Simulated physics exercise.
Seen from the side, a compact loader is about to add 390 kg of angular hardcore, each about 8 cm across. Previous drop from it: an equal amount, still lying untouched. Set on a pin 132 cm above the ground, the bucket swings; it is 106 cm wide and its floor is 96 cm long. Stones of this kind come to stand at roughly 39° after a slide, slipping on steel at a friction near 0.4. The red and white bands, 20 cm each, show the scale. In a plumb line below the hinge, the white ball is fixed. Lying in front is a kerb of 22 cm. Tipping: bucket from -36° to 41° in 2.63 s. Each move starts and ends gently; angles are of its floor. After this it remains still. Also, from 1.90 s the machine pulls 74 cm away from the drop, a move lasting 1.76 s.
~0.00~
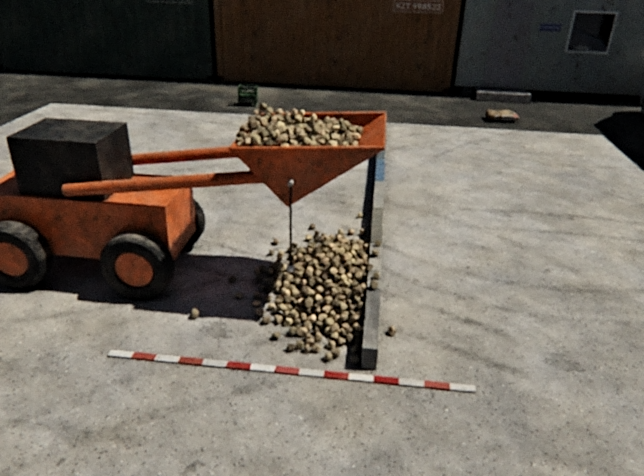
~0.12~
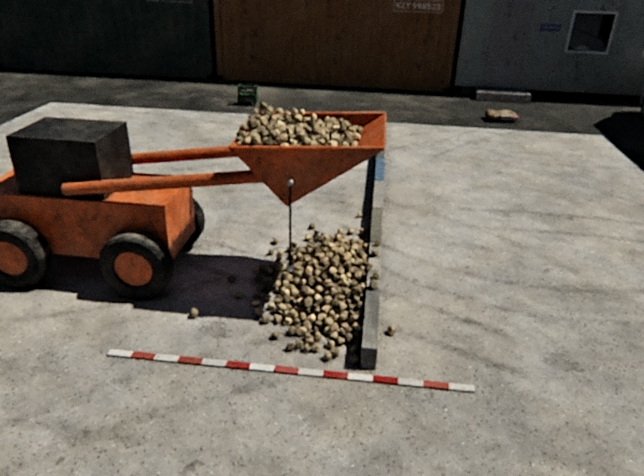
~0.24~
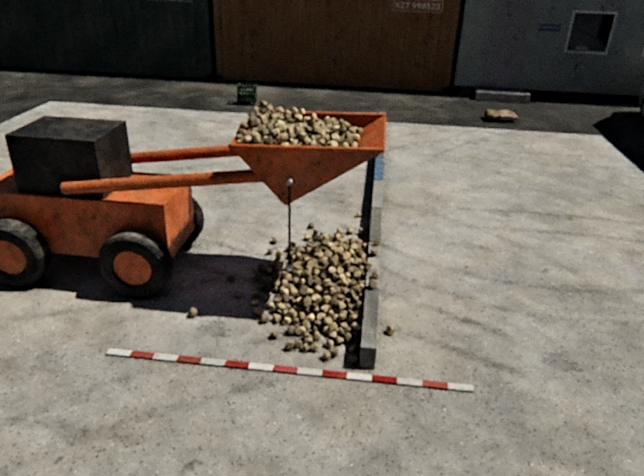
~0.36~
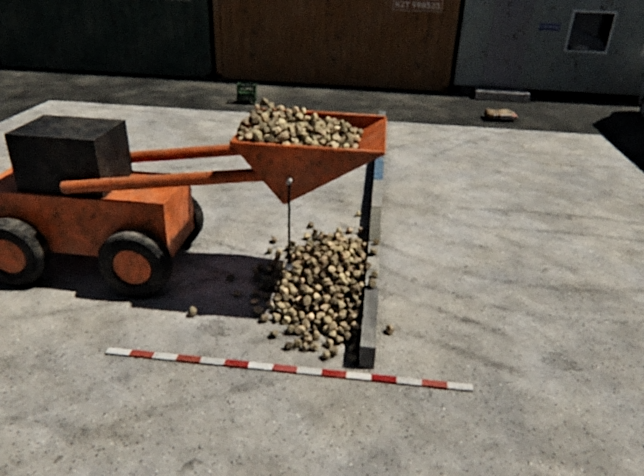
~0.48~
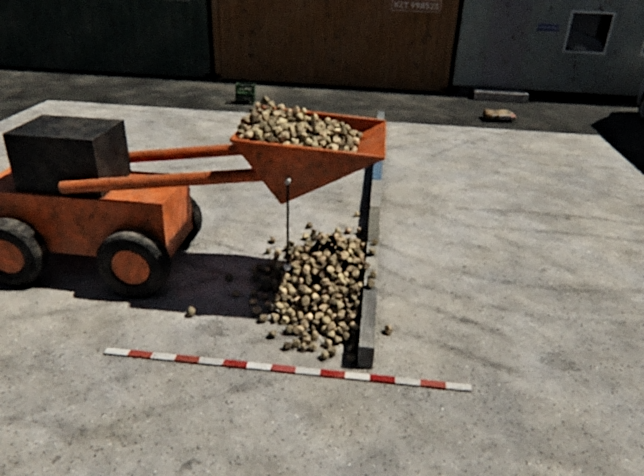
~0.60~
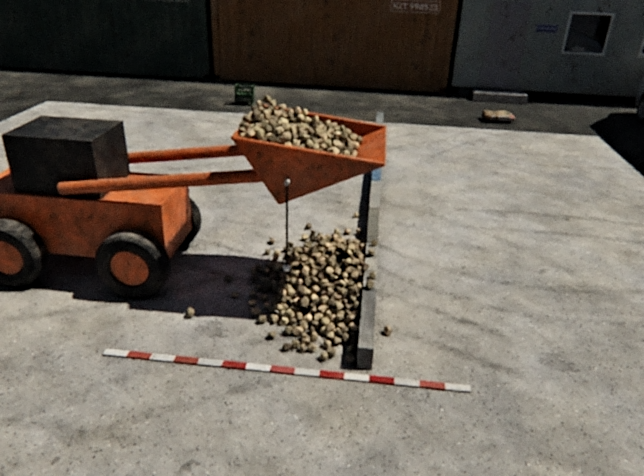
A sunlit concrete yard, backed by dark and brown walls, is seen from the side and slightly above. At left stands an orange loader with a black box on top, its raised bucket full of tan stones above a similar heap beside a grey kerb, with a red and white banded strip in front. The bucket tilts slightly, its stones shifting a little, while the loader stays put and the view barely drifts.
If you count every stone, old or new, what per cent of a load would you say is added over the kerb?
I would say about 42 per cent.
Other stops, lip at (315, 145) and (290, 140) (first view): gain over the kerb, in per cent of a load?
Around 0 percent, then around 0 percent.
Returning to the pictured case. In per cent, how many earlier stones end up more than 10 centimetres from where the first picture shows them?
Roughly 0 % of them.
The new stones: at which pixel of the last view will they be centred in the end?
They end up centred around (363, 273).
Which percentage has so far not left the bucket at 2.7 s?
Roughly 5 per cent of its load.
After 2.0 s the floor is at 29°; in per cent of one load, 95 in the bucket, 105 on this side of the kerb; the foremost stones are at (378, 243).
After 2.7 s the floor is at 41°; in per cent of one load, 4 in the bucket, 160 on this side of the kerb, 36 over the kerb; the foremost stones are at (452, 282).
After 4.1 s the floor is at 41°; in per cent of one load, 0 in the bucket, 158 on this side of the kerb, 42 over the kerb; the foremost stones are at (483, 284).
After 6.8 s the floor is at 41°; in per cent of one load, 0 in the bucket, 158 on this side of the kerb, 42 over the kerb; the foremost stones are at (483, 284). Net gain over the kerb, 42.
